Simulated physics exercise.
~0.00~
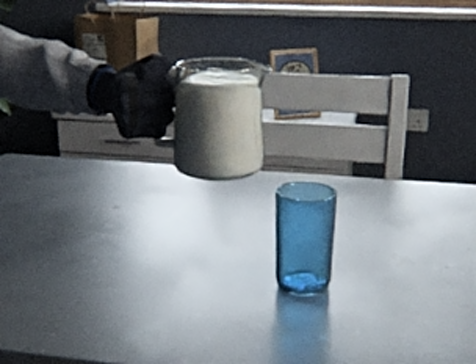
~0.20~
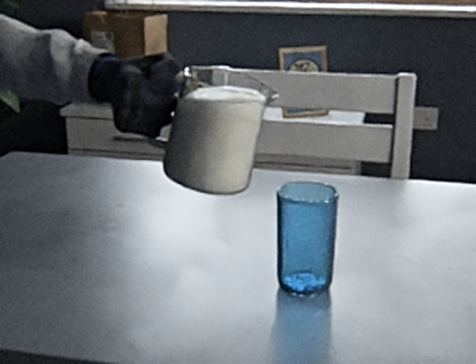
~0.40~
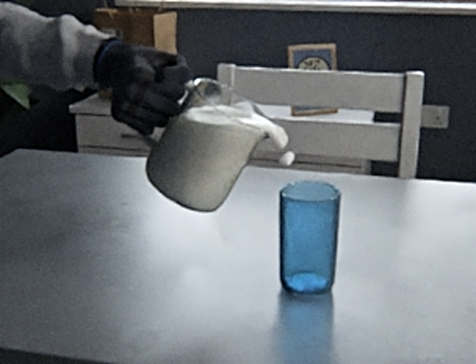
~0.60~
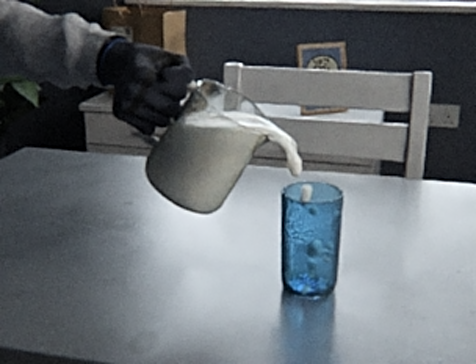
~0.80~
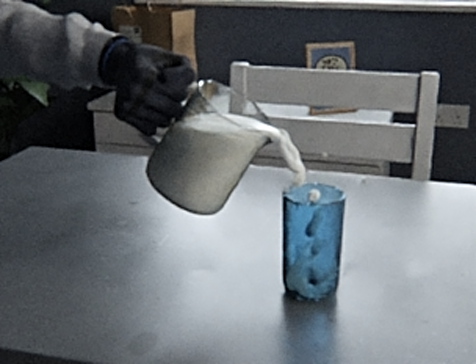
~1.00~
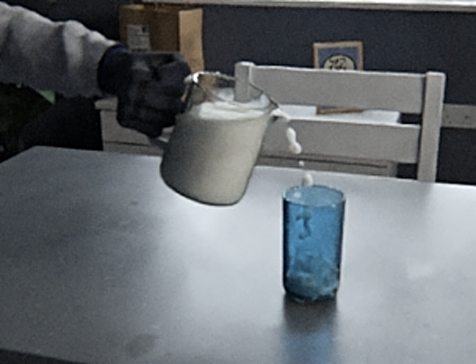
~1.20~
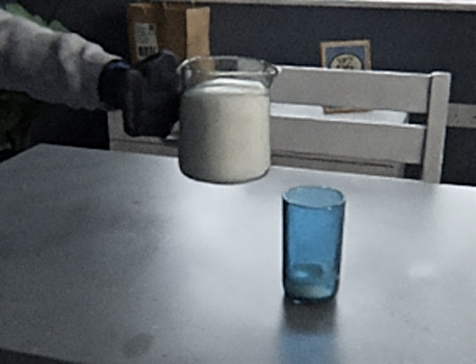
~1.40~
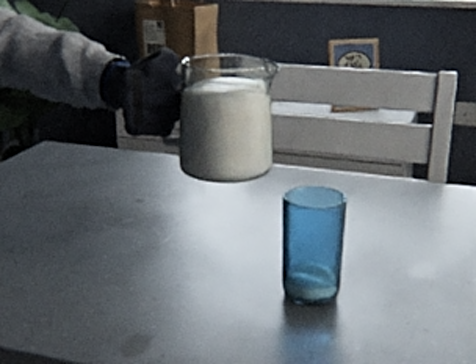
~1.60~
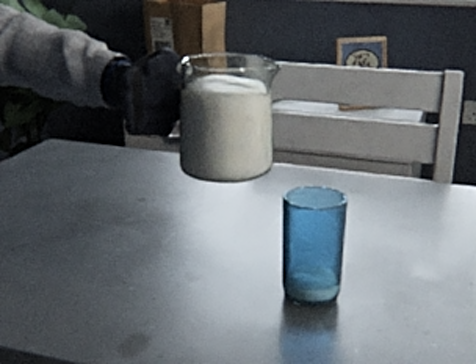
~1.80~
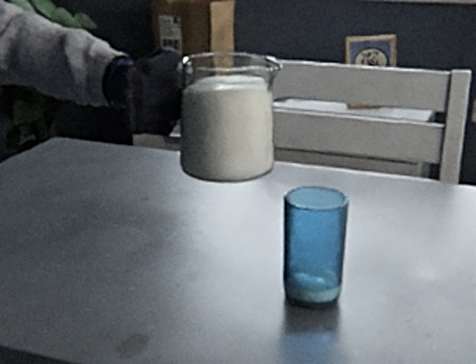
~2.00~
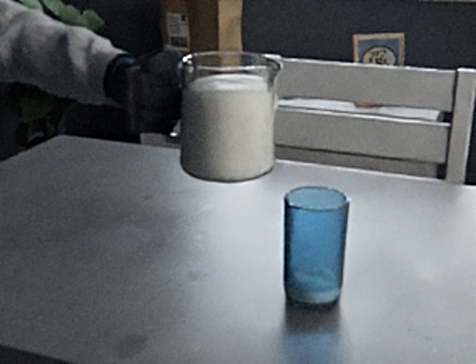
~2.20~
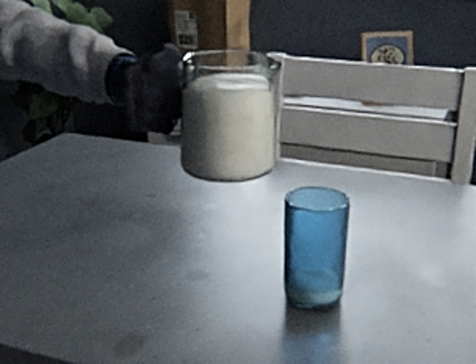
A gloved hand tips a pitcher, pours a little milk into a blue glass, then levels it.
